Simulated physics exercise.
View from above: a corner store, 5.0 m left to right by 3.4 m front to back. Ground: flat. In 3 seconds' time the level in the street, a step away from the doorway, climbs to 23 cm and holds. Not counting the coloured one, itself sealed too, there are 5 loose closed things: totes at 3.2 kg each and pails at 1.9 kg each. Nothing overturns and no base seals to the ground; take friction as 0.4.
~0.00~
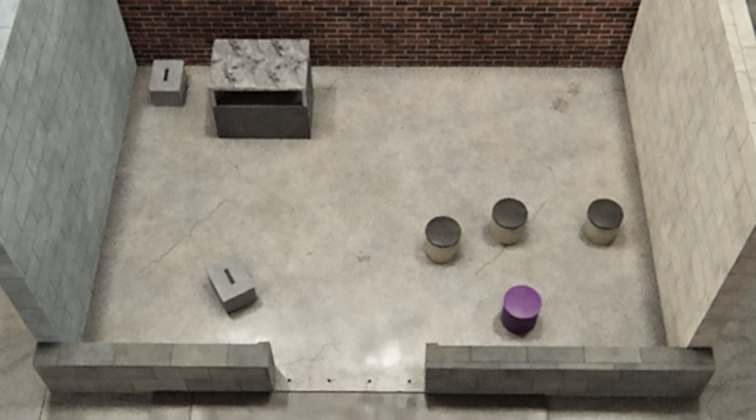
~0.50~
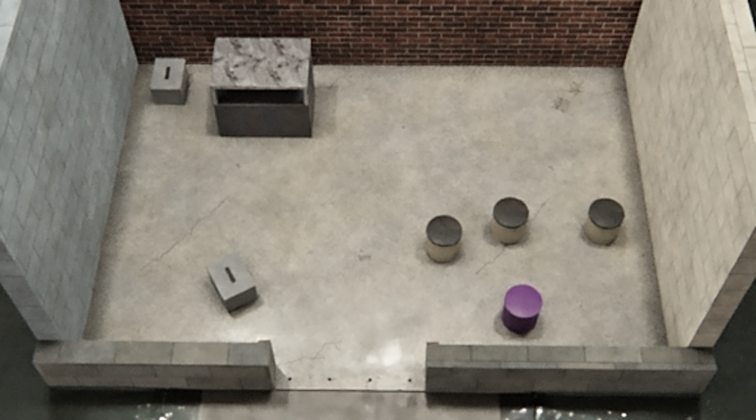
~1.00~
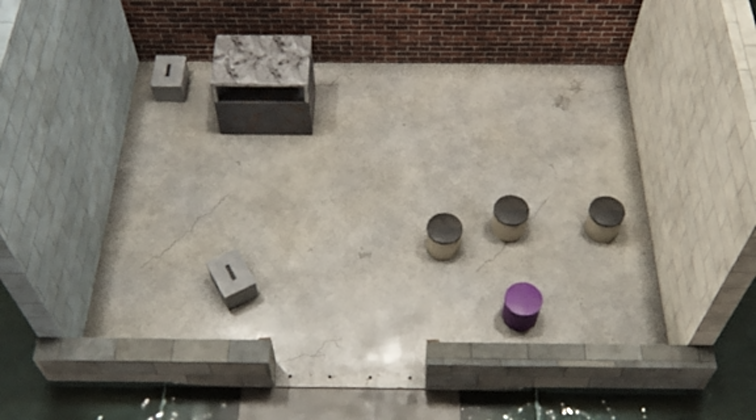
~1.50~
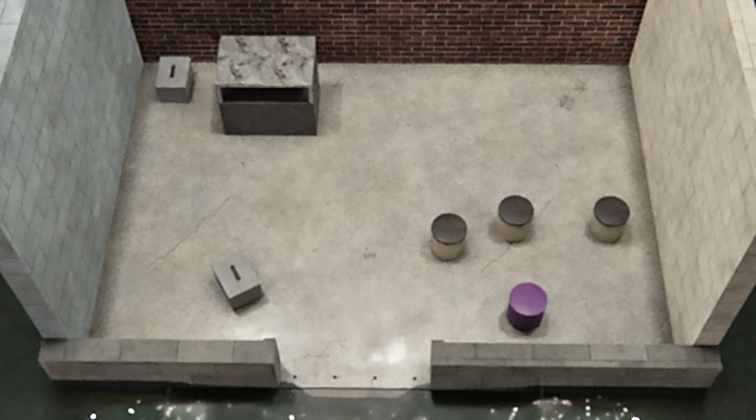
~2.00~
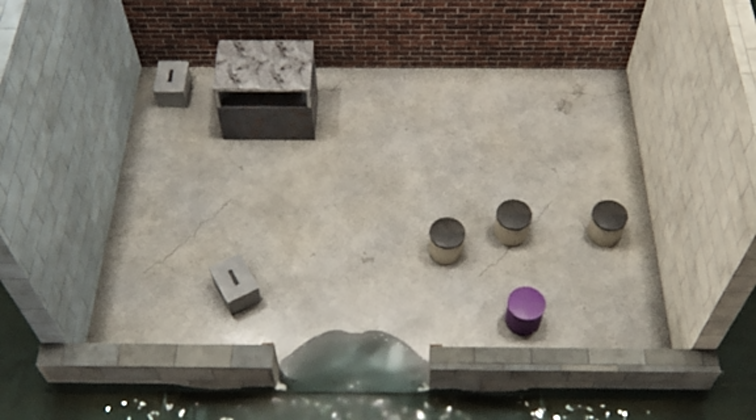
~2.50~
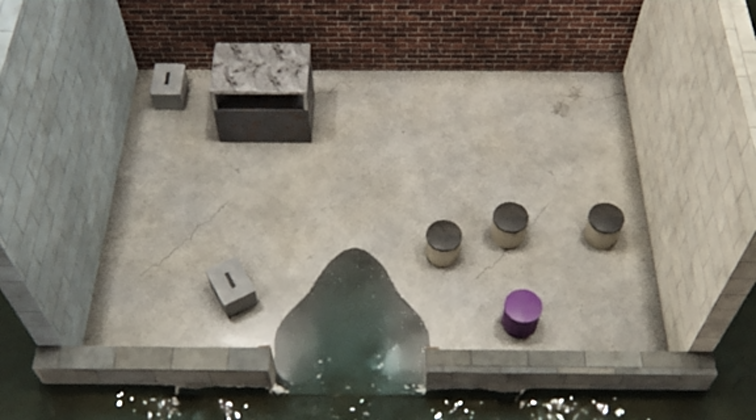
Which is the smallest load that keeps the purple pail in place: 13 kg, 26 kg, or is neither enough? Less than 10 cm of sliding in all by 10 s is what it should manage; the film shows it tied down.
The light option passes.
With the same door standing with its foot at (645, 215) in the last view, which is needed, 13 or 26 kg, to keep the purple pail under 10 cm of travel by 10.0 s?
Well, then the lesser option suffices.
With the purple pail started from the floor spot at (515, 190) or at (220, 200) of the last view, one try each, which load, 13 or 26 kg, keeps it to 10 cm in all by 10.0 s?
First try both suffice, second try both suffice.
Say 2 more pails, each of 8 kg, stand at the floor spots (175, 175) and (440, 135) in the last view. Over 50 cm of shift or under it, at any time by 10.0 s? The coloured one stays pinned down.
Note, in sequence: Exceeded, exceeded.
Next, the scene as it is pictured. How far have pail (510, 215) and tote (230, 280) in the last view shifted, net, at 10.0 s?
In that order: 120 cm, 20 cm.
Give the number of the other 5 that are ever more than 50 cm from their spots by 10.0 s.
Counting them up, I find 4.
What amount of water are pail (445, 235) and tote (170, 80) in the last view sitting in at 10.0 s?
About 7 and 11 cm.
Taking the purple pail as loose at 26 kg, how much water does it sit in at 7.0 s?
Depth: Approx. 1 cm.
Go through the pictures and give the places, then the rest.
In the first frame, the purple pail at (523, 302) rests on the ground; 0.0 m2 under water; 0 of 6 have shifted.
In the second frame, the purple pail at (523, 301) rests on the ground; water covers 0.0 m2; 0 of 6 have shifted.
In the third frame, the purple pail at (524, 299) rests on the ground; 0.0 m2 under water; 0 of 6 have shifted.
In the fourth frame, the purple pail at (528, 299), on the bottom; water covers 0.0 m2; 0 of 6 have shifted.
In the fifth frame, the purple pail at (527, 303), on the bottom; 0.3 m2 under water; 0 of 6 have shifted.
In the sixth frame, the purple pail at (523, 306) rests on the ground; water covers 1.1 m2; 0 of 6 have shifted.
After 3.5 s the purple pail would be 0 cm from its start with 13 kg and 0 cm from its start with 26 kg; 0 cm of water round it then.
After 4.5 s the purple pail would be 0 cm from its start with 13 kg and 0 cm from its start with 26 kg; 0 cm of water round it then.
After 7.0 s the purple pail would be 0 cm from its start with 13 kg and 0 cm from its start with 26 kg; 1 cm of water round it then.
After 10.0 s the purple pail would be 0 cm from its start with 13 kg and 0 cm from its start with 26 kg; 5 cm of water round it then.
